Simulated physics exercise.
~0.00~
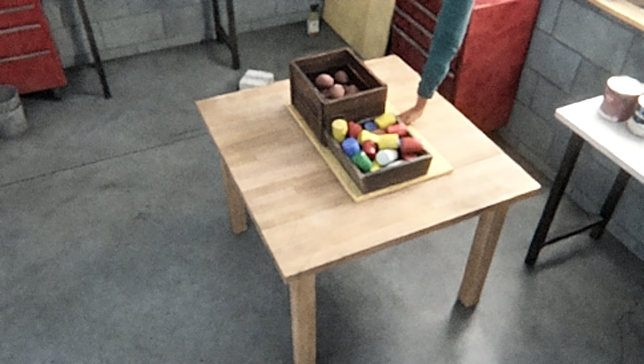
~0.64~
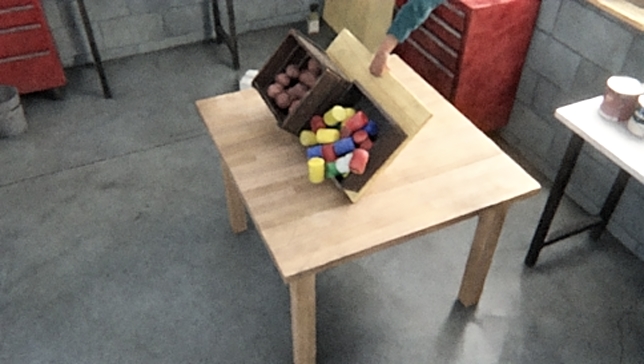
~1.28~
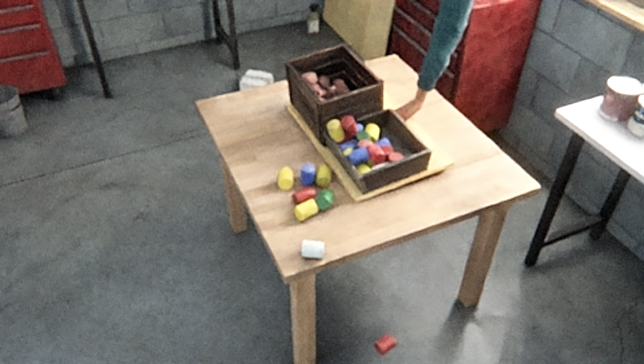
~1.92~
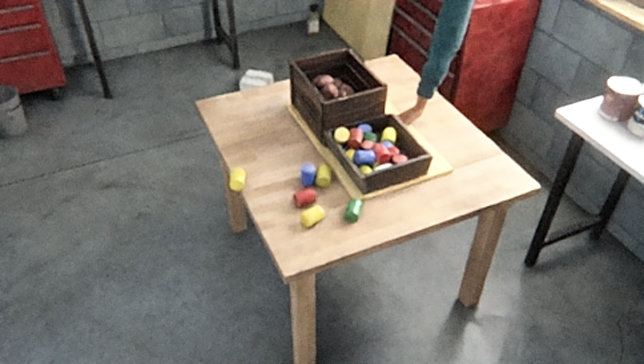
A board carrying a dark tray of colourful spice jars and a dark-brown wooden tray of red potatoes rests on a pale wooden table in a grey-walled workshop, seen from above. A sleeved arm reaches in beside red cabinets at the back, its hand at the board's edge. The hand tips the board steeply to the left, and jars begin tumbling over the low wall. As the board settles flat again, yellow, blue, red, green and white jars scatter across the tabletop, and a red one lies on the floor. Finally, several jars remain strewn on the table, while the potatoes stay in their tray.
